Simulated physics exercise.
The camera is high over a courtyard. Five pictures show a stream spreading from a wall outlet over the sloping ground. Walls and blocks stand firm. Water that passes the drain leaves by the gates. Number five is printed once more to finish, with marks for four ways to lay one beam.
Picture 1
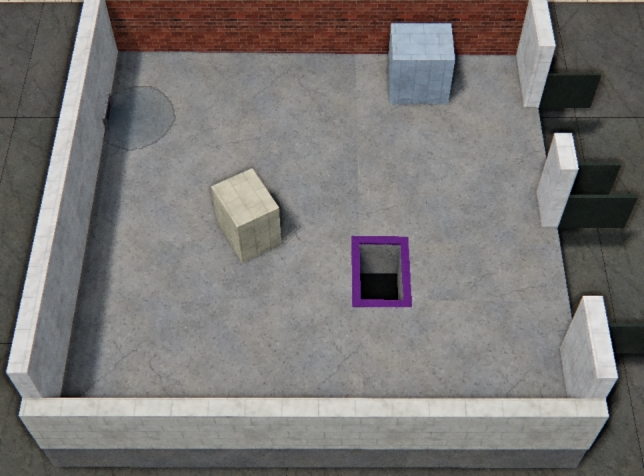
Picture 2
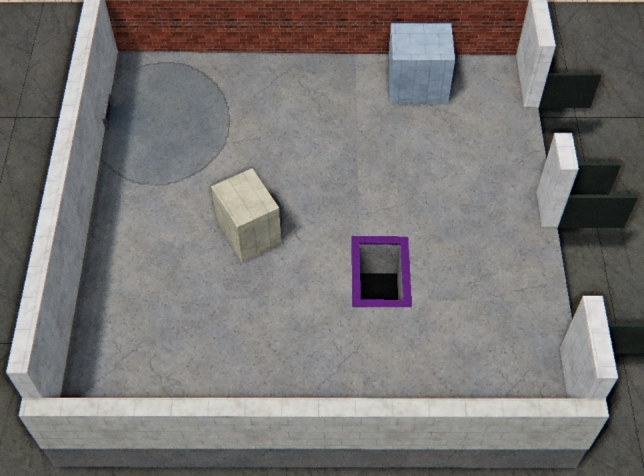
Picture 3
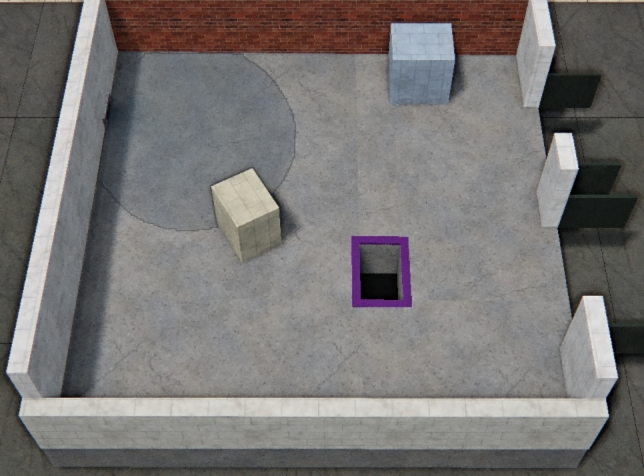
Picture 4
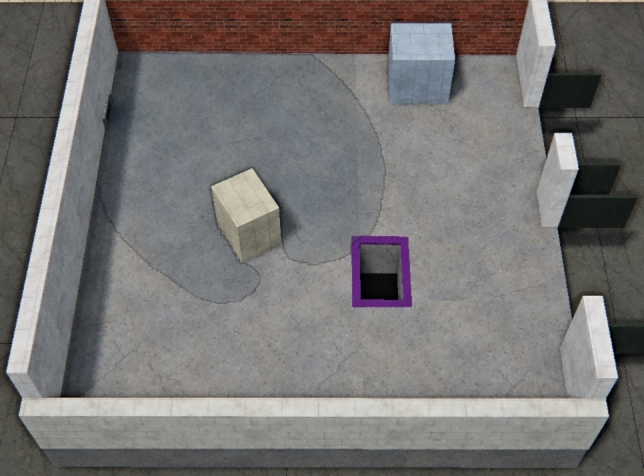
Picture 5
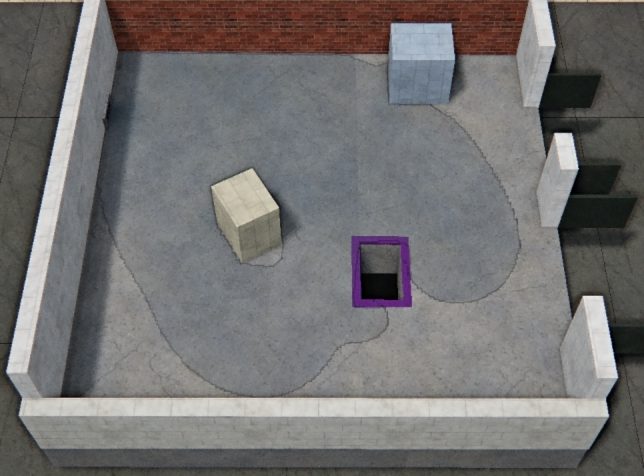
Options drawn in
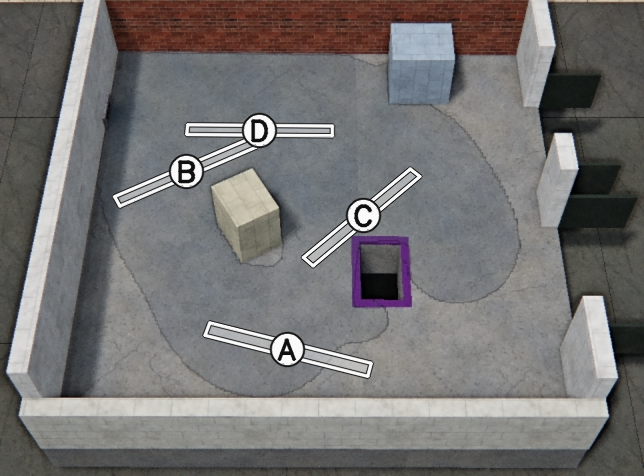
A walled courtyard grew wetter as a dark patch of water spread from the upper left corner, crept around a tan block, and then reached the purple-edged drain and a pale blue block.
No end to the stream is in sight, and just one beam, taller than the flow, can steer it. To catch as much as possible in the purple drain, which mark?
The answer is place A.
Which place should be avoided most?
Here it is place C.
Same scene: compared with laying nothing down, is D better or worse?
Worse.
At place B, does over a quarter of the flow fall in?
No.
On the marked copy, A from (207, 329) to (369, 369); B from (117, 201) to (253, 142); C from (308, 261) to (415, 172); D from (187, 129) to (332, 130).
Choosing A, about 27 % of the stream goes into the purple drain, about 71 % out by the gates.
Choosing B, about 11 % of the stream goes into the purple drain, about 86 % out by the gates.
Choosing C, next to none of the stream goes into the purple drain, about 97 % out by the gates.
Choosing D, about 15 % of the stream goes into the purple drain, about 82 % out by the gates.
